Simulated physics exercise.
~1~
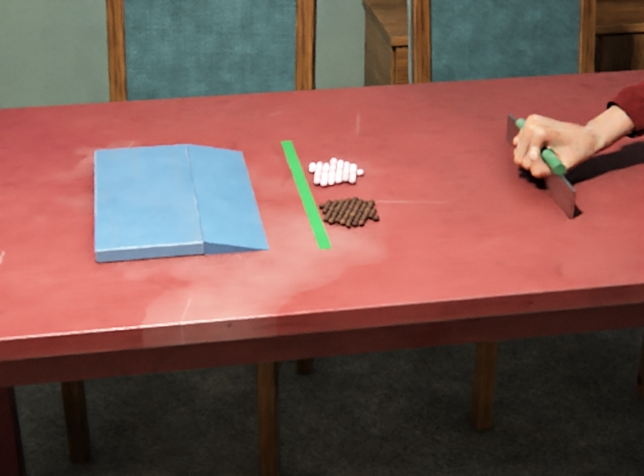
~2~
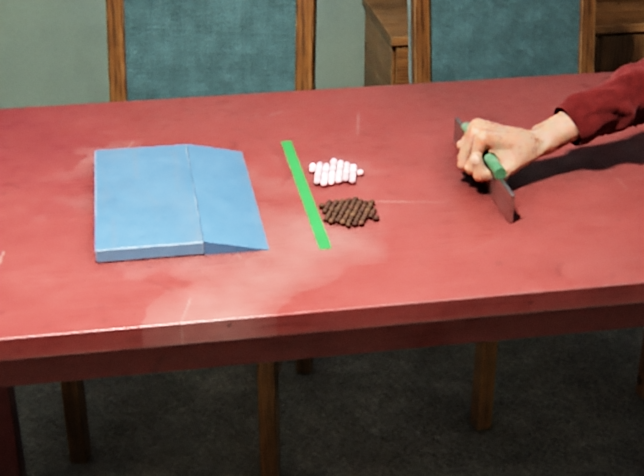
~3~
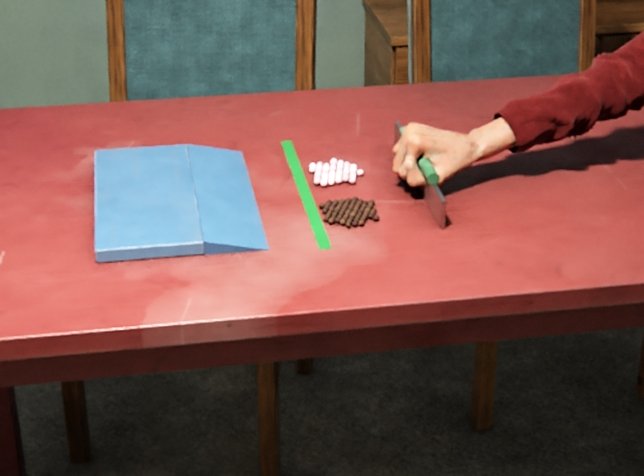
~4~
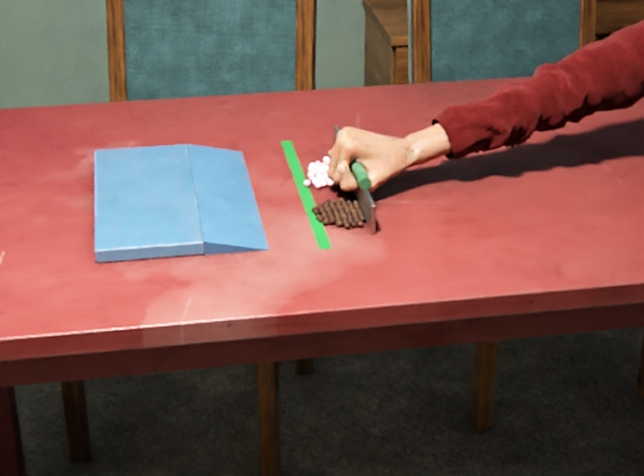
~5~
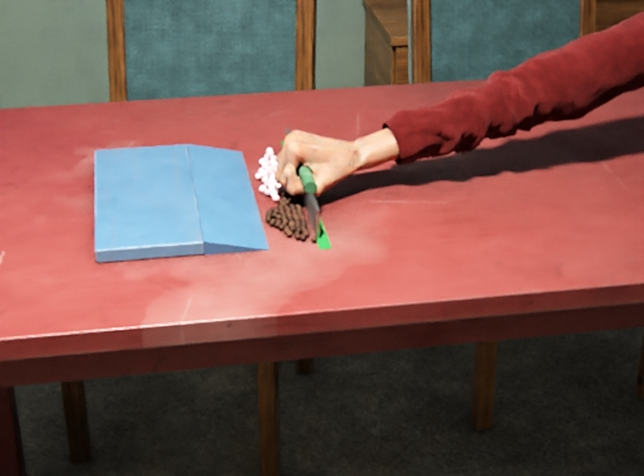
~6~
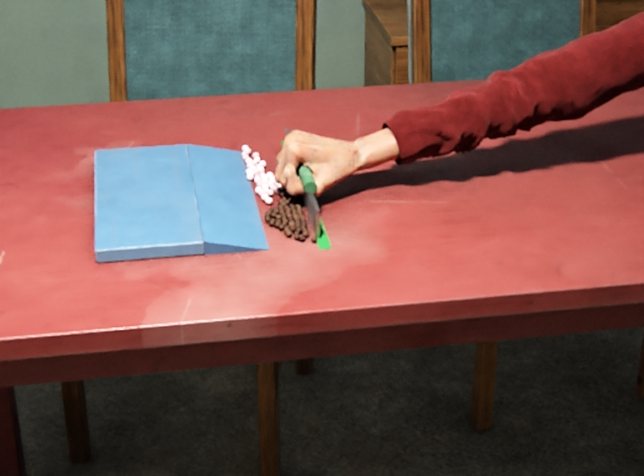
A hand in a red sleeve slid a scraper leftward across a red table, pushing a white handful and a brown handful over a green tape line towards a blue ramp, then stopped at the tape with both handfuls short of the top.
